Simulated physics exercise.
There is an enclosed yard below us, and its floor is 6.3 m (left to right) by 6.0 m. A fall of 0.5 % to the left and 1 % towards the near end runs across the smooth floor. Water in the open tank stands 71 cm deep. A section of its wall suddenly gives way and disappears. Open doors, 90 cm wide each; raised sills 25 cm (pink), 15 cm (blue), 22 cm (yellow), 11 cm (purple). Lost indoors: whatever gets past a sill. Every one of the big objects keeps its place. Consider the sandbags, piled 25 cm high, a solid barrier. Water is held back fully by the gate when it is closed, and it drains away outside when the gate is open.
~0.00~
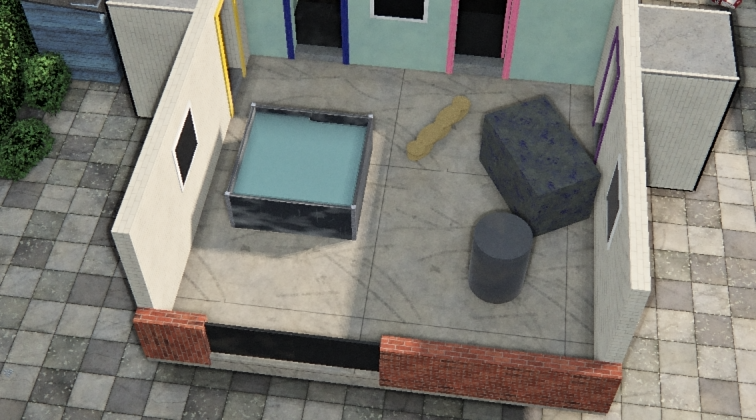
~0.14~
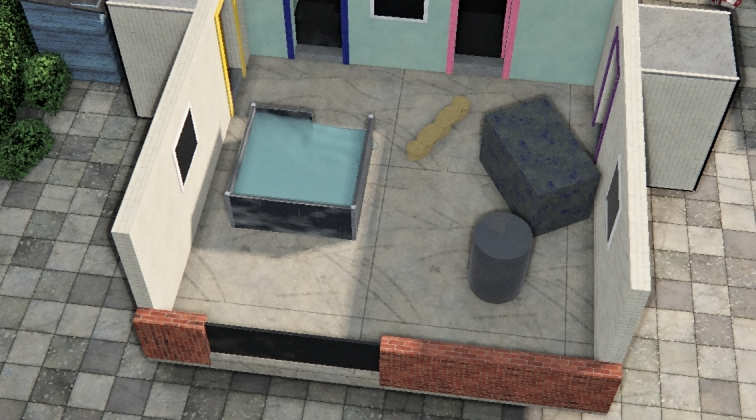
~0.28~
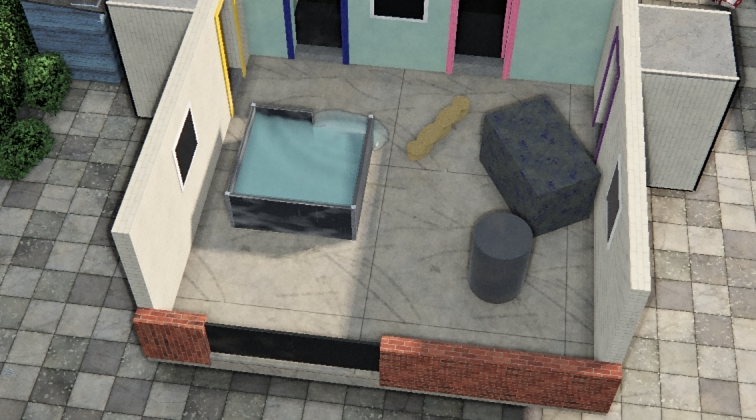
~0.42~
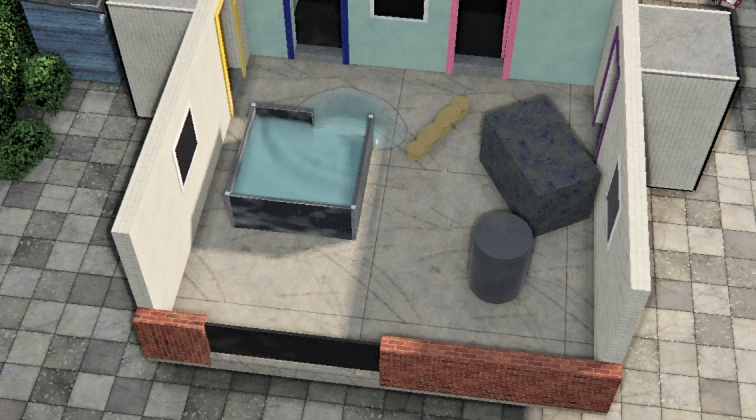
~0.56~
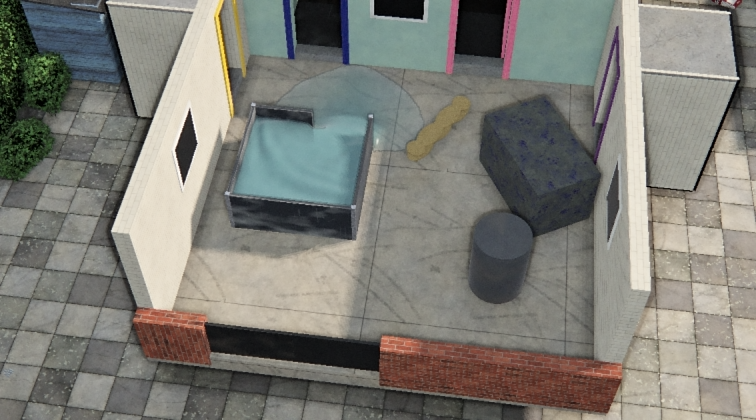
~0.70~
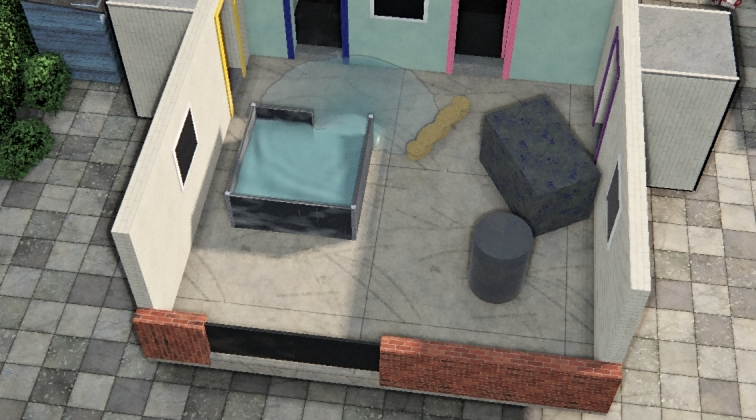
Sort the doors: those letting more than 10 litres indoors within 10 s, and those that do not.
The pink door is among those that do not; the blue door is among those letting more in; the yellow door is among those that do not; the purple door is among those letting more in.
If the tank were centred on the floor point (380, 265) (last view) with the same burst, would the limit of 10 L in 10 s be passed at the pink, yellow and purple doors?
Result - pink door does not exceed it, yellow door does not exceed it, purple door exceeds it.
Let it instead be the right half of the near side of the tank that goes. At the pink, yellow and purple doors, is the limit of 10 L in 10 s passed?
Here's how it goes: Pink falls short, yellow falls short, purple falls short.
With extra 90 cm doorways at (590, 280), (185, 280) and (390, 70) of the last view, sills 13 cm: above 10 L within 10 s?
In turn: Not over, below, past it.
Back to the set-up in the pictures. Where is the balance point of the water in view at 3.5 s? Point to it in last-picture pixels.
Close to (353, 140) in the last picture.
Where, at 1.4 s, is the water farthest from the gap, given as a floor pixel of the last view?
Point: Roughly (494, 81) in the last view.
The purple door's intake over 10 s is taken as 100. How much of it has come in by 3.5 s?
Some 15 in a hundred.
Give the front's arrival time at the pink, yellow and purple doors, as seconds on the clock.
Pink: 1.2 s; yellow: 1.1 s; purple: 2.4 s.
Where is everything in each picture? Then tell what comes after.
In the first picture, still water, 71 cm deep, in the open tank at (302, 158).
In the second picture, the front is at (373, 142), 0.5 m from the gap on the open tank's far side; 0.2 m2 of floor is under water; 71 cm left at the back of the open tank.
In the third picture, the front is at a hidden place, 0.8 m from the gap on the open tank's far side; 0.8 m2 of floor is under water; 71 cm left at the back of the open tank.
In the fourth picture, water pours out on the open tank's far side and has run 1.3 m, to (341, 90); typically 7 cm deep outside, 71 cm at the open tank's back.
In the fifth picture, water pours out on the open tank's far side and has run 1.9 m, to (363, 68); typically 5 cm deep outside, 68 cm at the open tank's back.
In the sixth picture, water pours out on the open tank's far side and has run 2.2 m, to (406, 70); typically 5 cm deep outside, 61 cm at the open tank's back.
After 1.4 s water covers 20 % of the floor and is deepest (38 cm) near (351, 142); pink door 12 cm at the sill, 0 L in, blue door 27 cm at the sill, 19 L in, yellow door 4 cm at the sill, 0 L in, purple door not reached.
After 2.2 s water covers 30 % of the floor and is deepest (35 cm) near (250, 58); pink door 21 cm at the sill, 0 L in, blue door 27 cm at the sill, 66 L in, yellow door 14 cm at the sill, 0 L in, purple door not reached.
After 3.5 s water covers 40 % of the floor and is deepest (25 cm) near (257, 66); pink door 14 cm at the sill, 0 L in, blue door 19 cm at the sill, 102 L in, yellow door 16 cm at the sill, 0 L in, purple door 17 cm at the sill, 13 L in.
After 6.0 s water covers 60 % of the floor and is deepest (21 cm) near (585, 96); pink door 10 cm at the sill, 0 L in, blue door 11 cm at the sill, 111 L in, yellow door 13 cm at the sill, 0 L in, purple door 20 cm at the sill, 67 L in.
After 10.0 s water covers 90 % of the floor and is deepest (14 cm) near (382, 362); pink door 8 cm at the sill, 0 L in, blue door 8 cm at the sill, 111 L in, yellow door 9 cm at the sill, 0 L in, purple door 12 cm at the sill, 102 L in.
